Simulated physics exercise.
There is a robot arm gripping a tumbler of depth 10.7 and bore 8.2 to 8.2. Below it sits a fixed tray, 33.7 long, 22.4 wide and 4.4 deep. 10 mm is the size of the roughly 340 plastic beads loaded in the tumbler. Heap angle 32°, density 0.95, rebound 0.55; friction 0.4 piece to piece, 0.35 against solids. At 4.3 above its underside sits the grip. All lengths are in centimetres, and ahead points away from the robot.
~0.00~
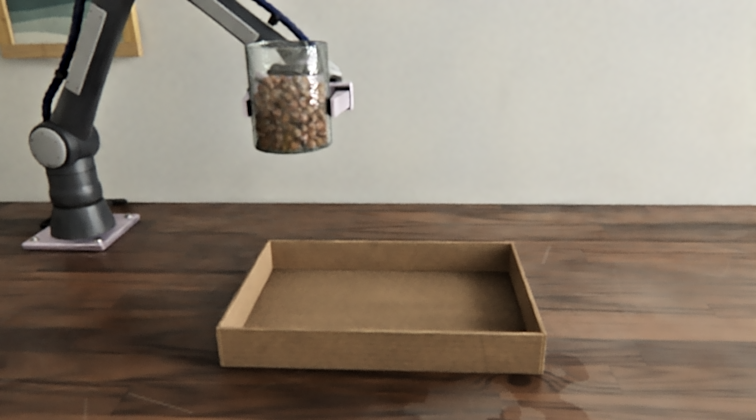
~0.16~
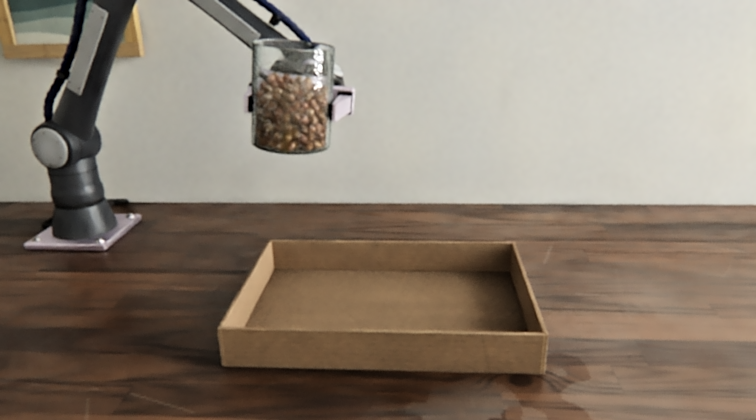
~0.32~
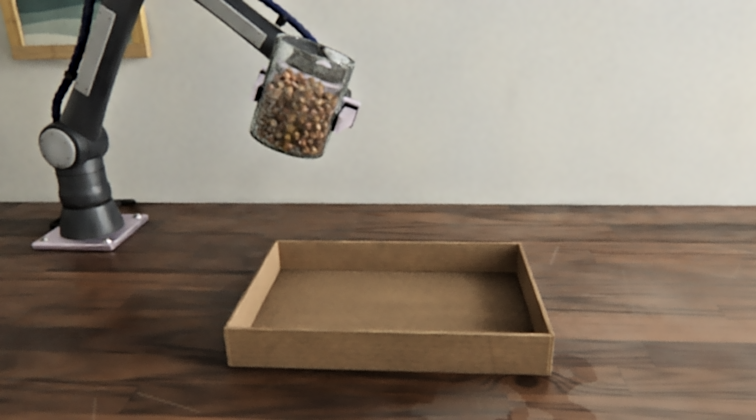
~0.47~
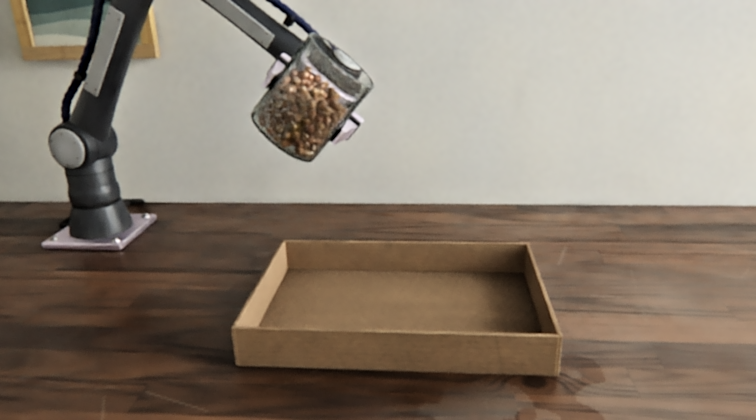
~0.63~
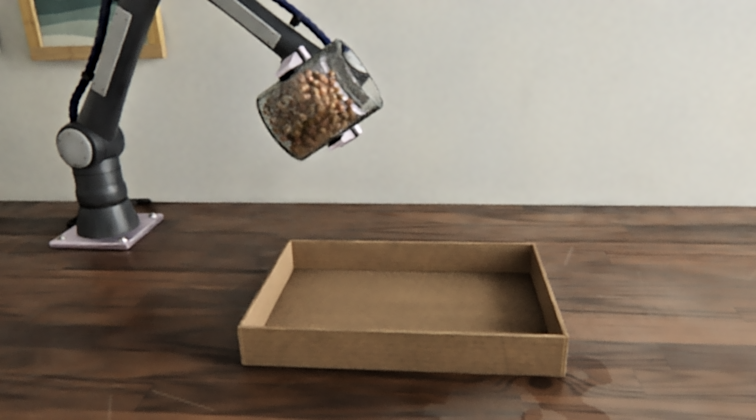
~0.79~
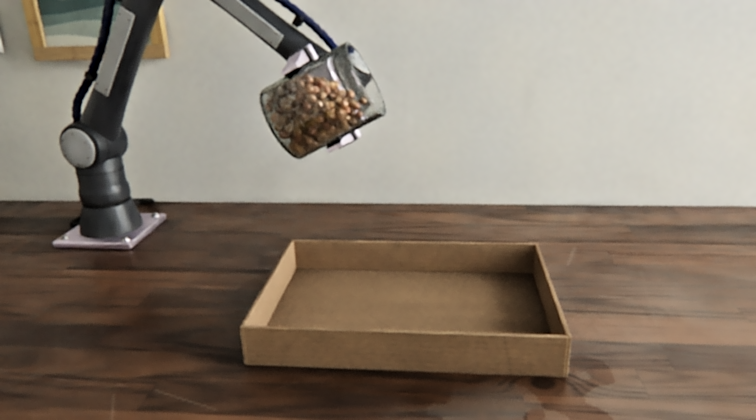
Robot arm gripping a clear tumbler of small brown pieces, steadily tilting it rightward above an empty cardboard tray on a wooden table.
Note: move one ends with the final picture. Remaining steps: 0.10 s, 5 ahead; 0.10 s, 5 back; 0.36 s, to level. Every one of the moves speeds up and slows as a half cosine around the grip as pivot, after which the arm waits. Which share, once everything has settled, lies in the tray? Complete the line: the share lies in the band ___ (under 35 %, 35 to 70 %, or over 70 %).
The share lies in the band under 35 %.
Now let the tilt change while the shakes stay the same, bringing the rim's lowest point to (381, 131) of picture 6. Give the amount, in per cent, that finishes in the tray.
About 50 percent.
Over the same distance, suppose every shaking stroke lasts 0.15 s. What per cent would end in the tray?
Estimate for that case: 5 %.
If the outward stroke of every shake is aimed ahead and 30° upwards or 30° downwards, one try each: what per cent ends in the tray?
Near 45 and 5 percent respectively.
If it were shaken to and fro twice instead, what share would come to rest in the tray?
That change gives some 30 percent.
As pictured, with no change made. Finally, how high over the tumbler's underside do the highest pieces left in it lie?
I'd say near 6.5 cm from the bottom.
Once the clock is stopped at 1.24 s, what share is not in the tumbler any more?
About 25 in a hundred parts are out by then.
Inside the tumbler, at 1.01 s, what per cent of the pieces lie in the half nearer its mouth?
Something near 55 per cent is there.
After 1.01 s, tilted 62° forward, highest piece 32 above the table; 283 in the tumbler, 54 in flight or on a rim.
After 1.24 s, tilted 14° forward, highest piece 31 above the table; 248 in the tumbler, 76 in the tray, 2 on the table or floor, 11 in flight or on a rim.
After 1.55 s, level, highest piece 28 above the table; 248 in the tumbler, 74 in the tray, 14 on the table or floor, 1 in flight or on a rim.
After 2.60 s, level, highest piece 28 above the table; 248 in the tumbler, 74 in the tray, 15 on the table or floor.
At rest, 248 in the tumbler, 74 in the tray, 15 on the table or floor. That is 22 % in the tray.
